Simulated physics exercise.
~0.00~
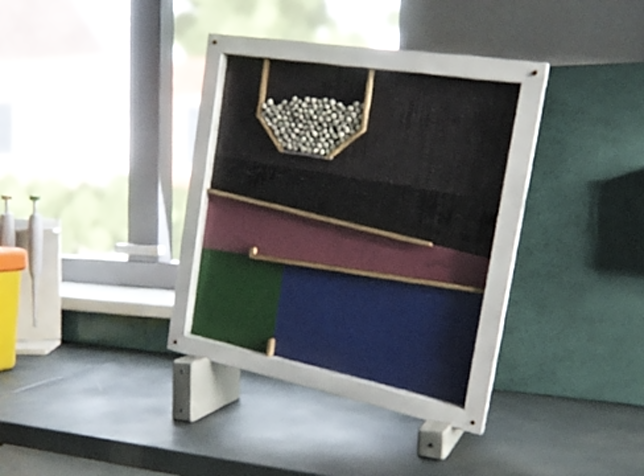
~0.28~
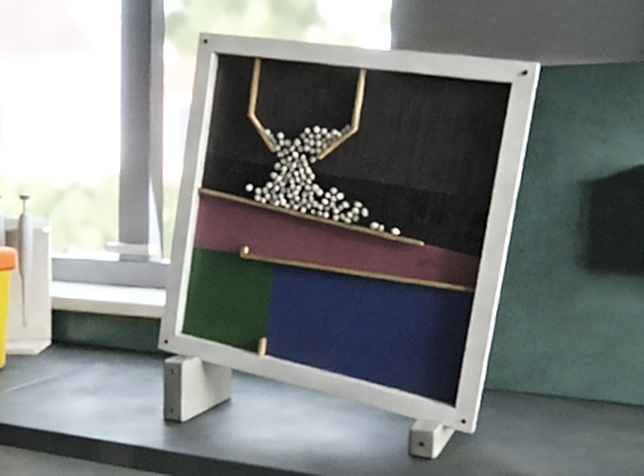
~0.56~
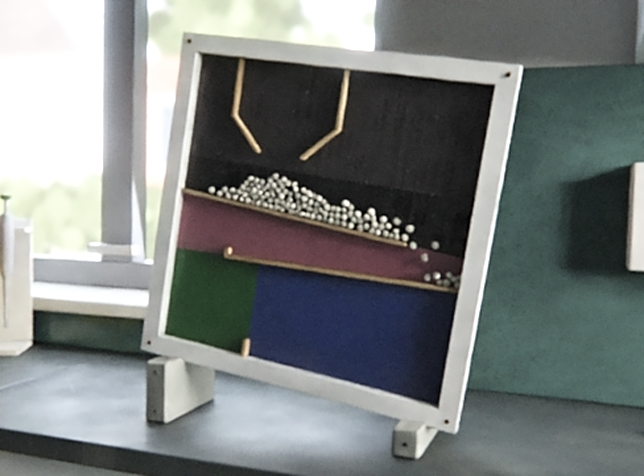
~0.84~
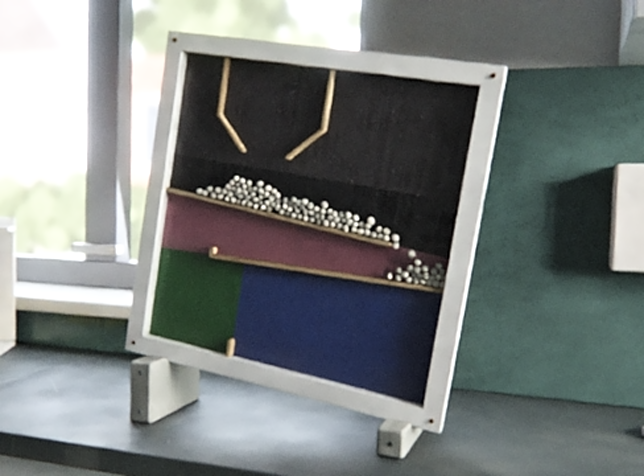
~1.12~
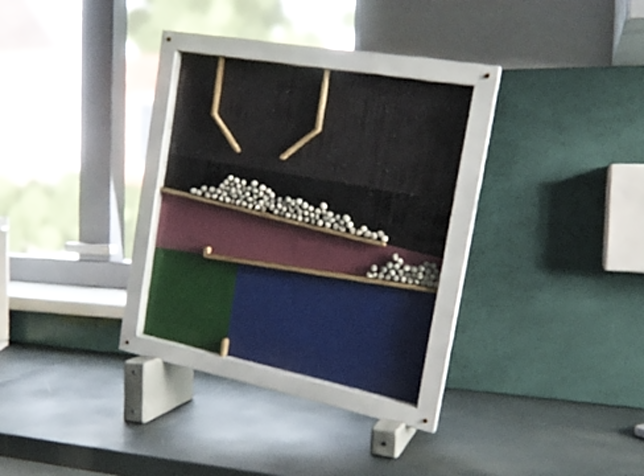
On a dark countertop beside a bright window, with a green wall behind, a white-framed upright box is seen from the front at a slight angle as the view drifts gently right. Inside, small pale pills fill a wooden-edged hopper above black, pink, green and blue sections, with two sloping ledges below. The hopper's bottom opens and the pills pour onto the upper ledge, spreading right. Some spill off its end onto the lower ledge. They settle in a long heap above the upper ledge and a smaller cluster at lower right, leaving green and blue empty.
